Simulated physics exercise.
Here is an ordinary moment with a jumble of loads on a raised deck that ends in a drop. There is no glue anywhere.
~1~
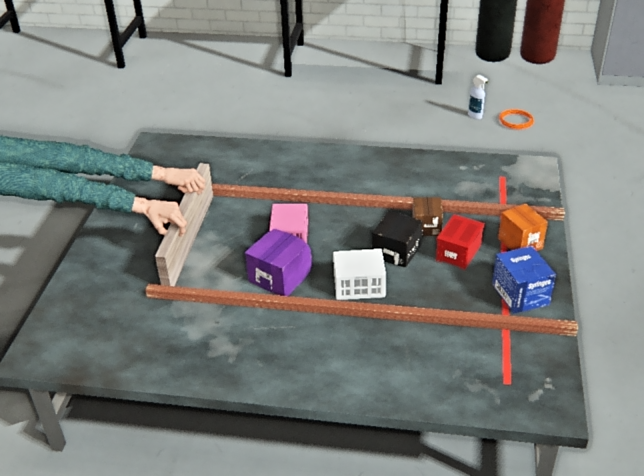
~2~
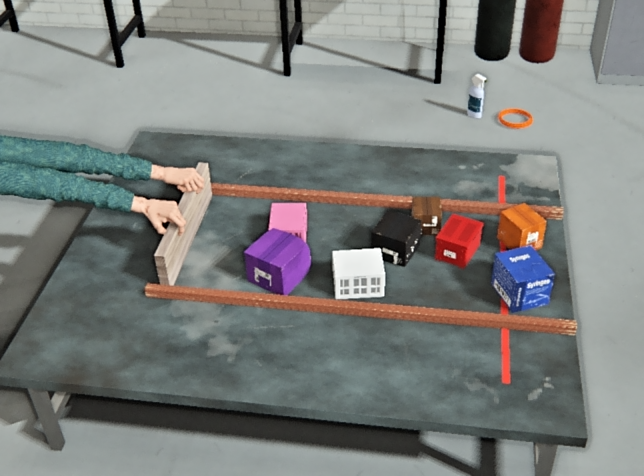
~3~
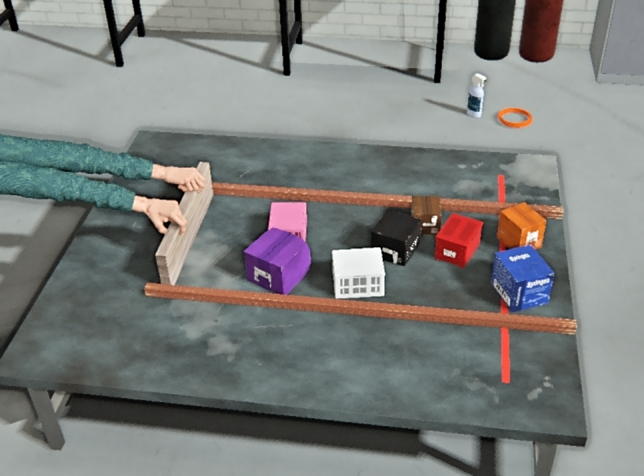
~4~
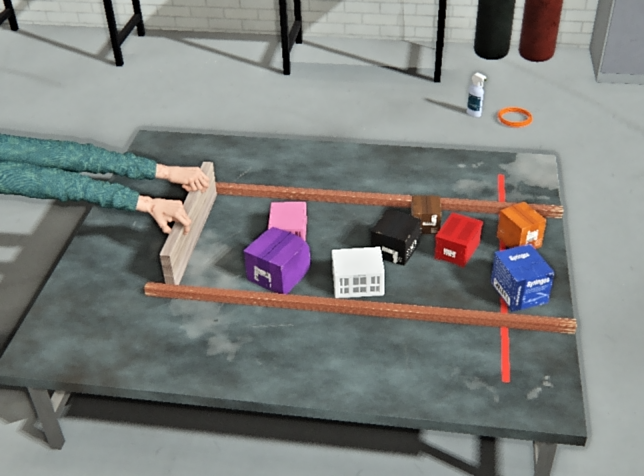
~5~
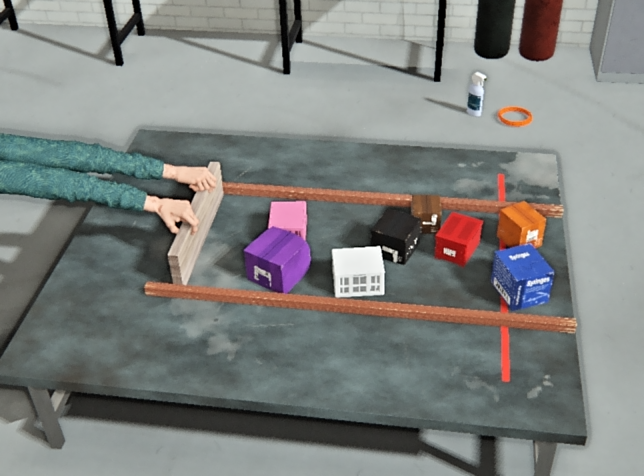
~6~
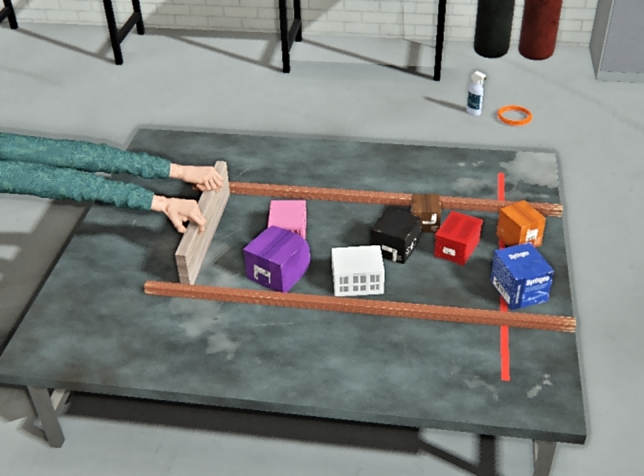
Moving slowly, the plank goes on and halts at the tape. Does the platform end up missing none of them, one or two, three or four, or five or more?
Only three or four are pushed off.
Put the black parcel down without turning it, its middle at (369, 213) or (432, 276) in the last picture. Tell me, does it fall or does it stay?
Well, it remains the first time and tips off the second time.
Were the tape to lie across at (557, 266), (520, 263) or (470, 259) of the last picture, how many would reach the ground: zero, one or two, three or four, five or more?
Going one by one, the answers are at least five, five or over and either one or two.
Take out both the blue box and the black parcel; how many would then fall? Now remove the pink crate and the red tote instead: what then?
That gives 1 for the first pair taken away and 2 for the second.
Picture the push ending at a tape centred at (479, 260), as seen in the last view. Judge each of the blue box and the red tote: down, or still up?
The blue box is gone and the red tote is gone.
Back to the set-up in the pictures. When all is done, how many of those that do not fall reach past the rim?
That adds up to 1.
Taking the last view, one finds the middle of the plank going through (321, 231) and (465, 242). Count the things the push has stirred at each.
At the one place 3, at the other 8.
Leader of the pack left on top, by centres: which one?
The one is the black parcel.
Soon after, none off yet; orange parcel at rest near (521, 227); blue box at rest near (521, 276); red tote at rest near (458, 238).
After that, none off yet; orange parcel moving near (524, 226); blue box at rest near (521, 276); red tote displaced about its own width near (491, 240).
In the end, the number that fall off is three or four; gone, white crate, red tote, blue box and orange parcel.
